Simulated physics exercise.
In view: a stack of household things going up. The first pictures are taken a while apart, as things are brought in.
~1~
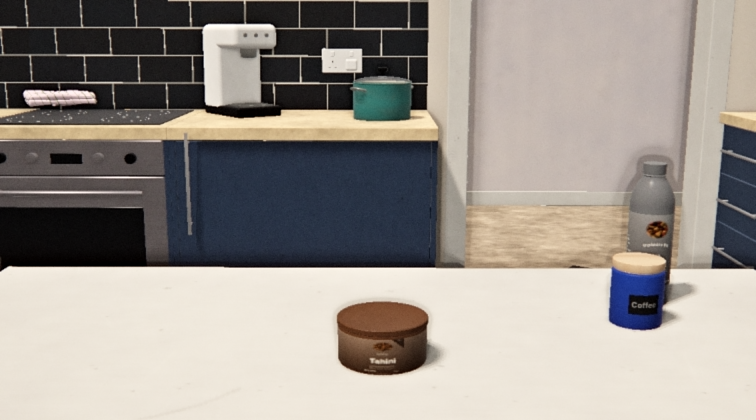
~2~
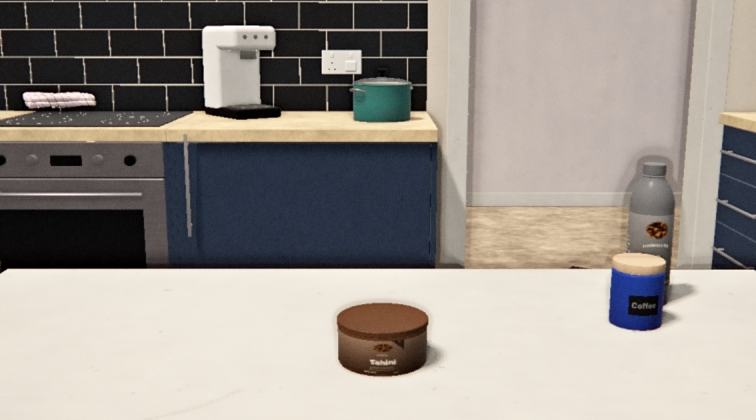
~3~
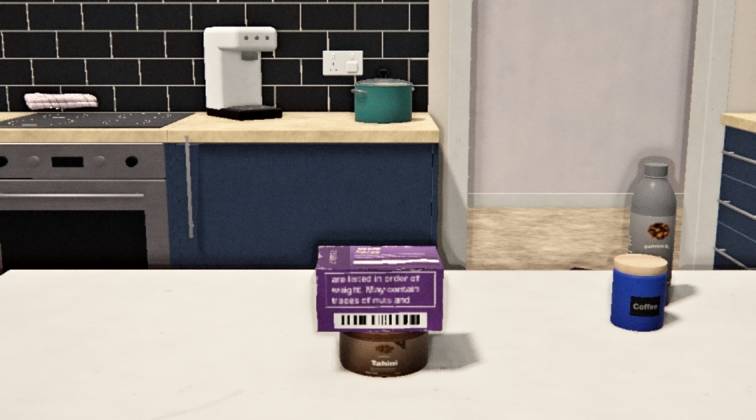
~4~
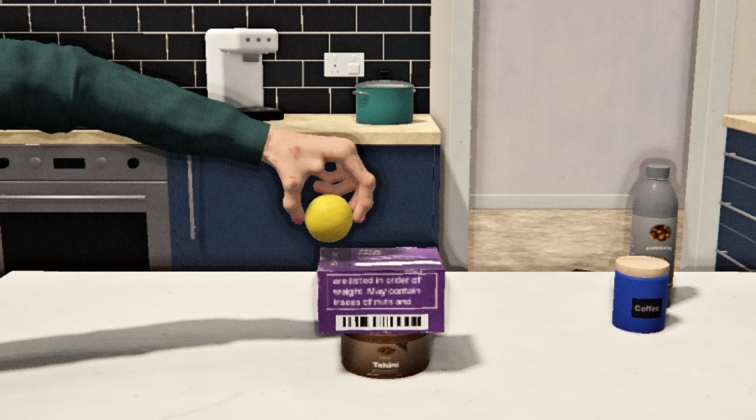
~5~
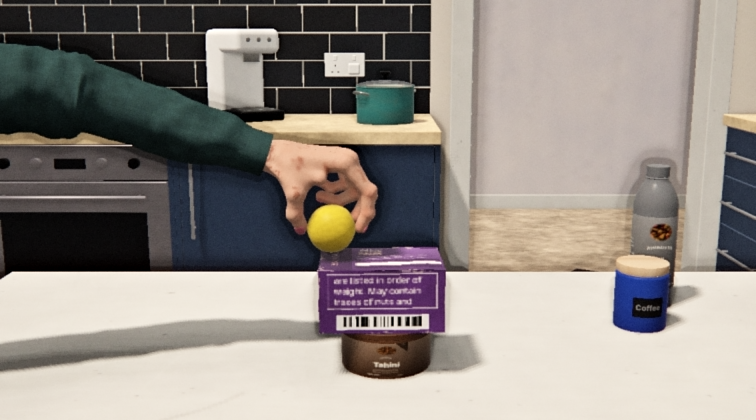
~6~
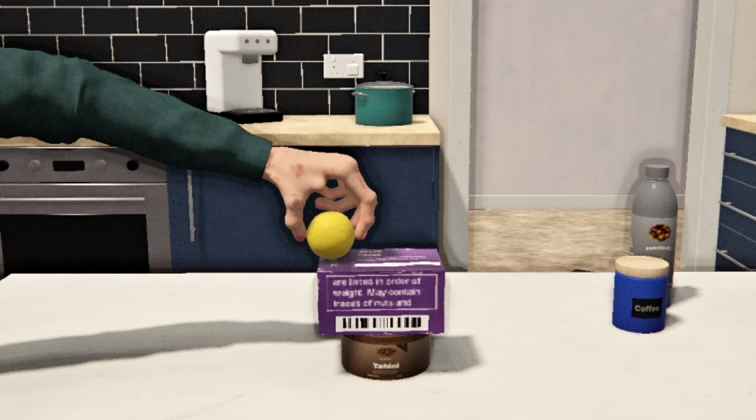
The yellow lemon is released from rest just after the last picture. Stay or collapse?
In the end the pile keeps its balance.
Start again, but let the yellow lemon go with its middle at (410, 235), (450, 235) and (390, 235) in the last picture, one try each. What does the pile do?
First try: It keeps its balance; second try: It loses its balance; third try: It keeps its balance.
Then, 0.90 s on from there, no change.
Then, 2.00 s on from there, yellow lemon resting near (330, 236).
In the end, all 5 unmoved. At the end, from the last picture's camera, yellow lemon near (330, 236). The pile stays up.
